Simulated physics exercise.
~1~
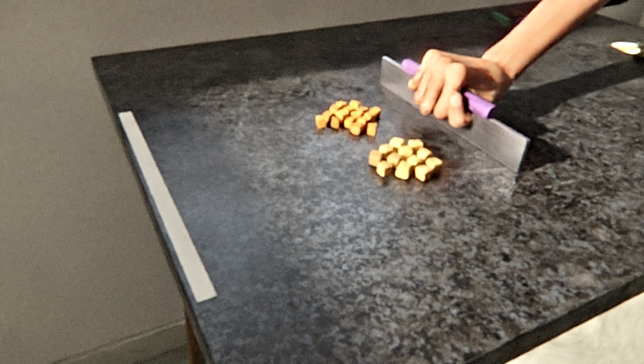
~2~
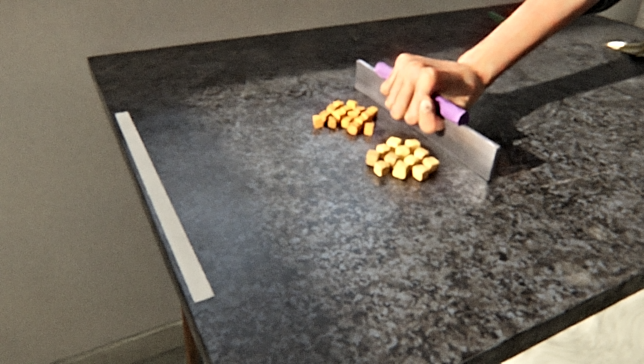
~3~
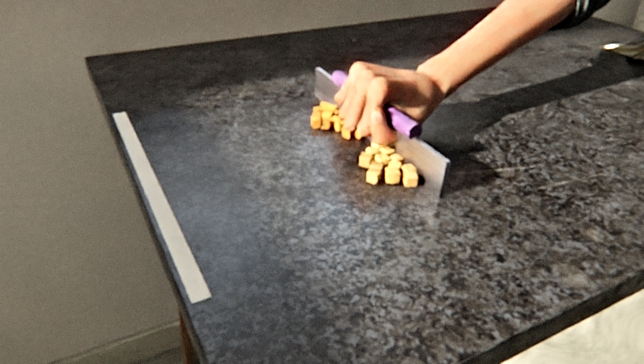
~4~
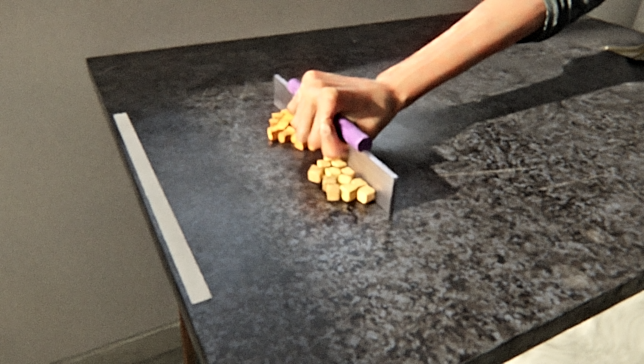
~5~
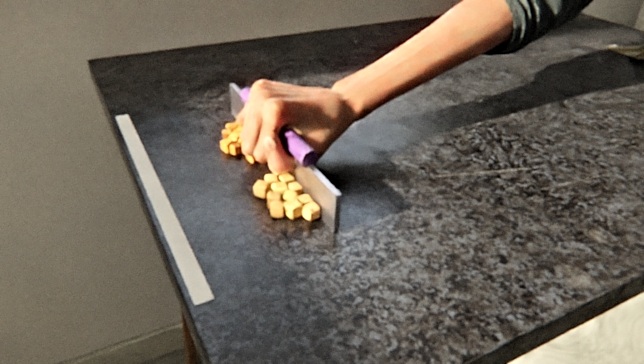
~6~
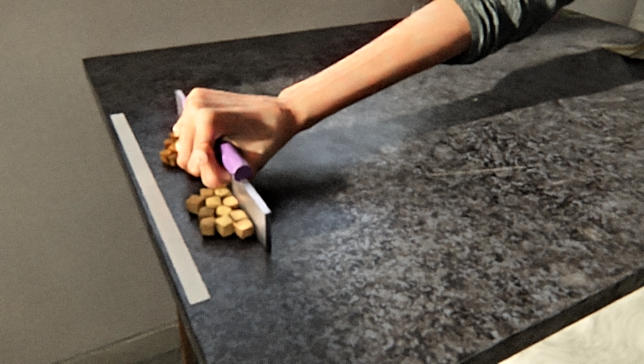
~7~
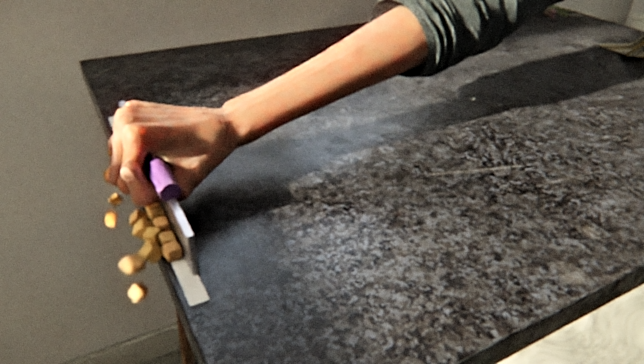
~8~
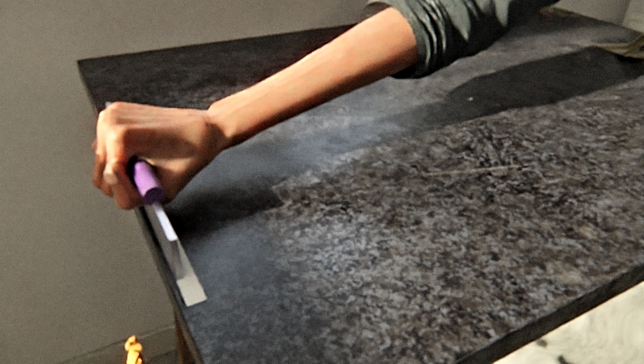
The clip shows a hand sliding a purple-handled scraper leftward across a dark tabletop, pushing two clusters of small yellowish cubes toward a pale strip near the left edge, where the scraper stops and the cubes tumble off, leaving the tabletop clear of them.
